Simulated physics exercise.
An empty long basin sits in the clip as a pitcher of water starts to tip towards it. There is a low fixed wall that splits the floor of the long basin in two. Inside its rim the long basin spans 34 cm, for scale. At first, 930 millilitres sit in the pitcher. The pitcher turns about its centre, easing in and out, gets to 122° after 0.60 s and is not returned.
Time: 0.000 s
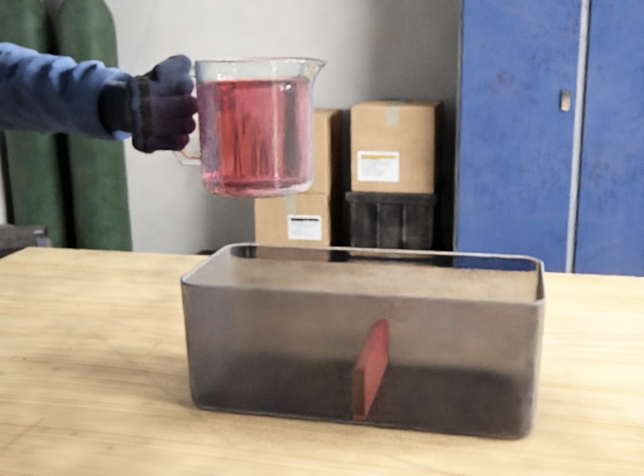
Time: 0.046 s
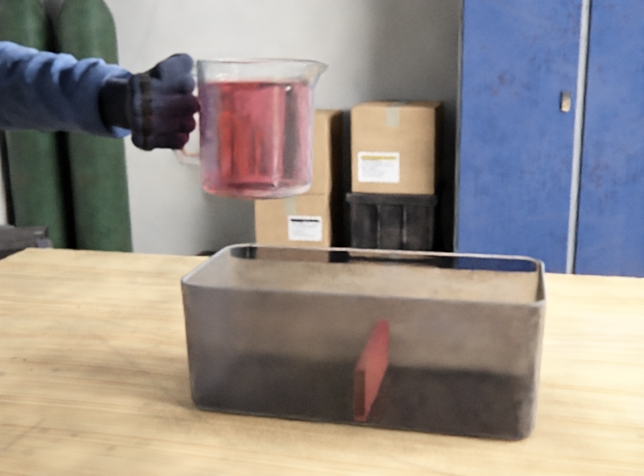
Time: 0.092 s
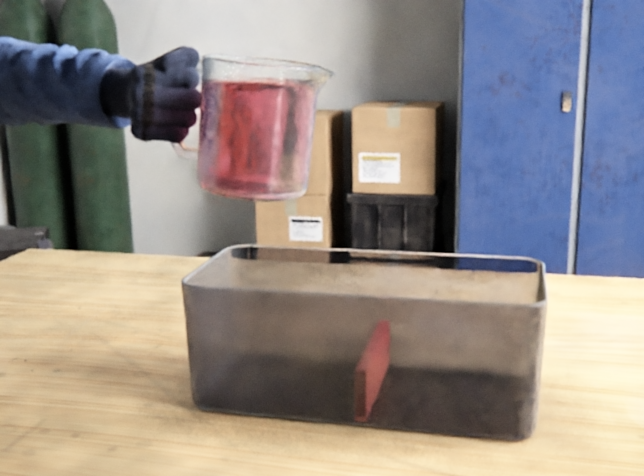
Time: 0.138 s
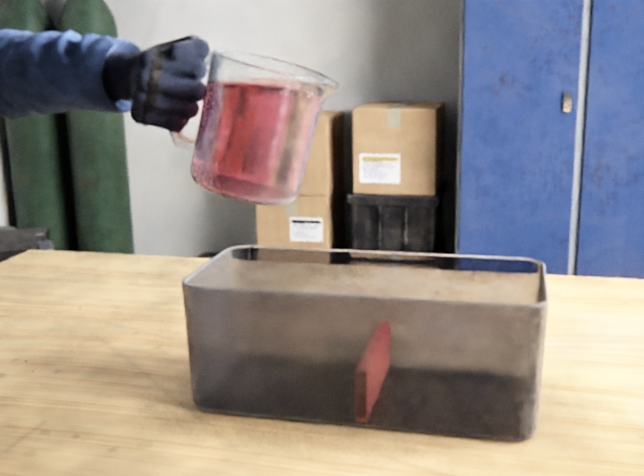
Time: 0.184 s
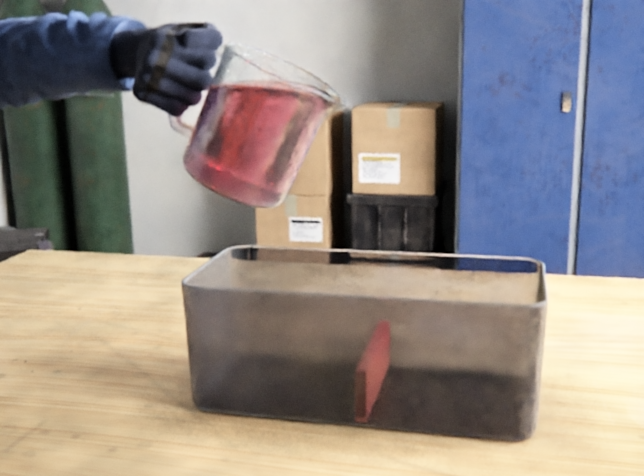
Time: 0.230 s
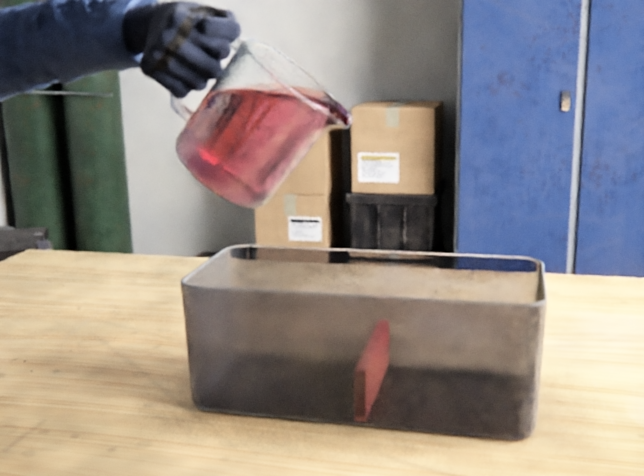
A gloved hand held a clear pitcher of red liquid above a long, see-through basin with a small red divider, then steadily tilted it to the right until the liquid reached the spout.
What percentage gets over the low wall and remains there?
52 %.
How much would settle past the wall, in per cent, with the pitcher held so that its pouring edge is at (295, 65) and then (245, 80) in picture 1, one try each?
It comes to 20 per cent, and then 10 per cent.
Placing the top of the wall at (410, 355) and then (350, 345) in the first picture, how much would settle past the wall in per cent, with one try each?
25 % and 80 %.
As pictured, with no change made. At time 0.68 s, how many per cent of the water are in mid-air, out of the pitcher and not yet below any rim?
Around 9 percent of it is airborne.
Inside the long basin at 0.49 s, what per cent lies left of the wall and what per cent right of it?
About 1 left, about 26 right.
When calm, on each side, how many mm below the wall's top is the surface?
It's around 34 mm on the left side and around 30 mm on the right side.
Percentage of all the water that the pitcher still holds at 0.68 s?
About 5 per cent.
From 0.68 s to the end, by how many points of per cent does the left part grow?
About 12 percent.
Then, 0.49 s in, the tilt is 112° and 44 per cent is still to pour, 1 is left of the wall and 27 right of it.
Then, 0.68 s in, the tilt is 122° and 5 per cent is still to pour, 35 is left of the wall and 51 right of it.
Then, 0.88 s in, the tilt is 122° and 0 per cent is still to pour, 46 is left of the wall and 51 right of it.
Then, 1.10 s in, the tilt is 122° and 0 per cent is still to pour, 46 is left of the wall and 51 right of it.
Finally, 46 per cent lies left of the wall, 52 right of it and 2 outside.
